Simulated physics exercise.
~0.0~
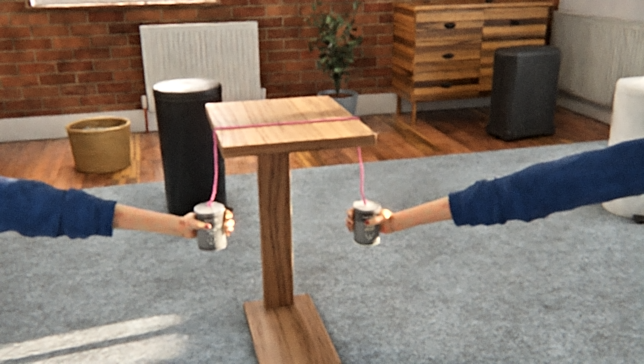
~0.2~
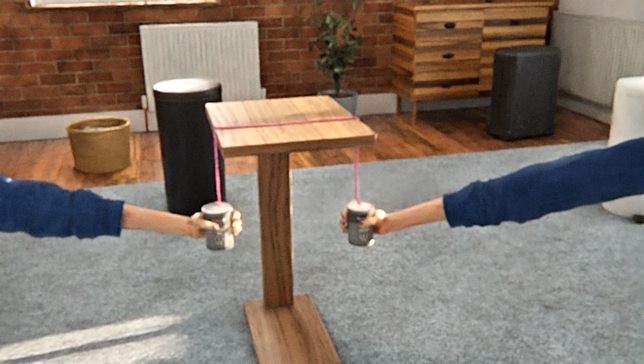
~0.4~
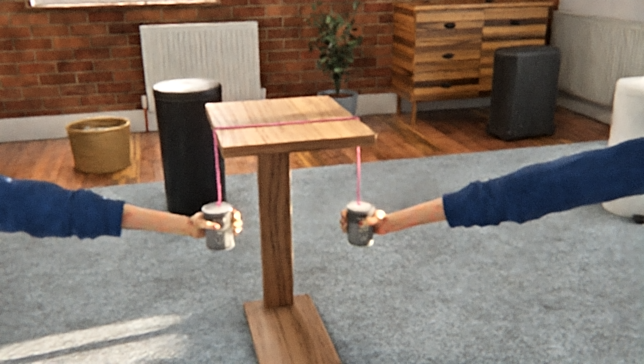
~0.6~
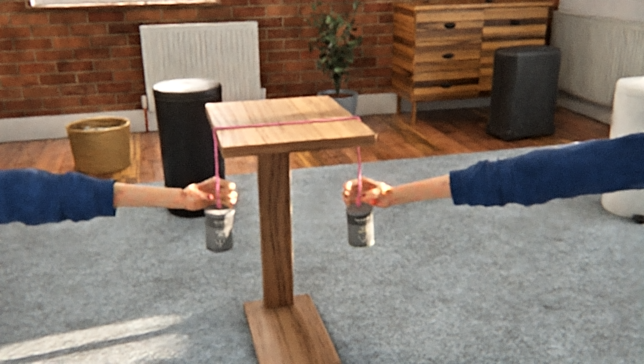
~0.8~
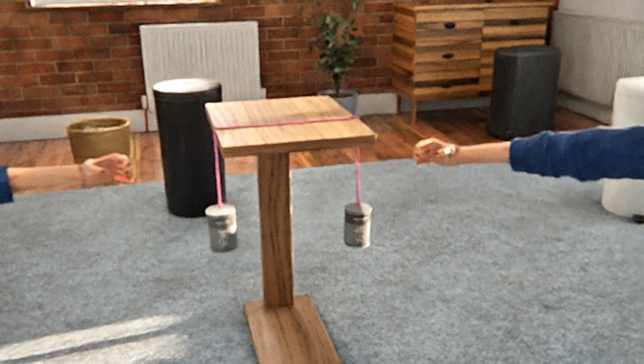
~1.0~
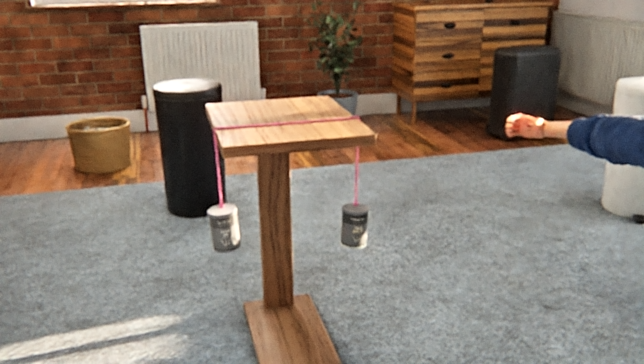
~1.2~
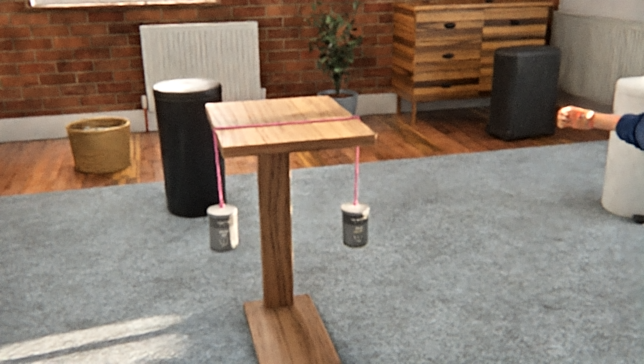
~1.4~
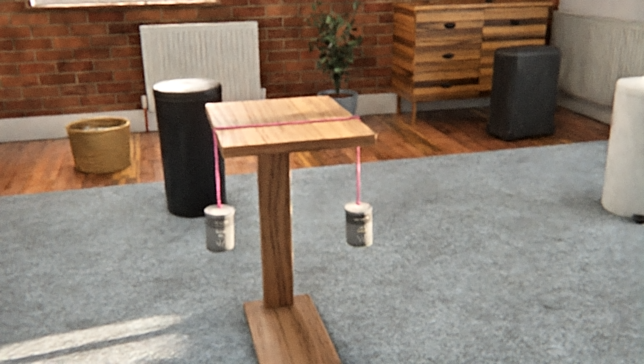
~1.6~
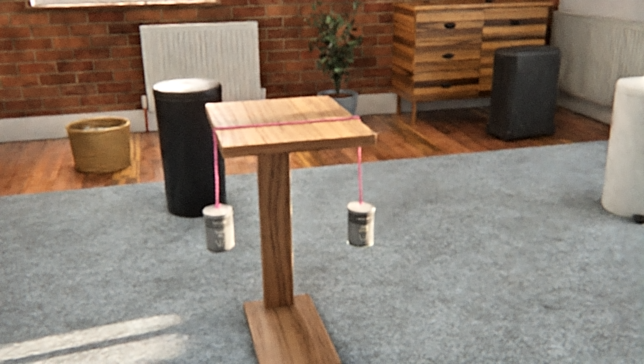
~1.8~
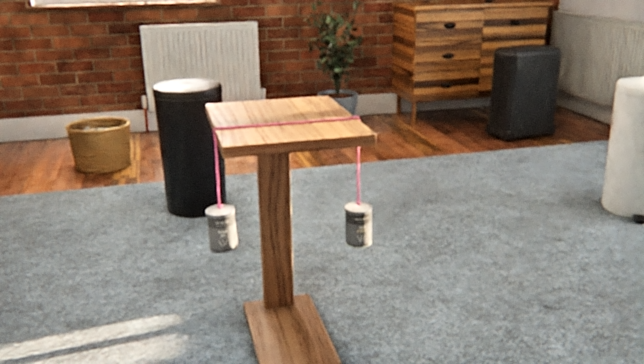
Two small grey tins hang from a pink string laid across the square top of a wooden stand, one on either side, seen from the front and slightly above by a still camera. The stand is on a grey carpet, with a brick wall, a black cylinder, a potted plant and a wooden chest of drawers behind. Two hands in blue sleeves hold the tins, shifting them slightly inward. The hands then let go and draw back out of view to either side. The tins sway very slightly and stay hanging at nearly equal heights, the string balanced.
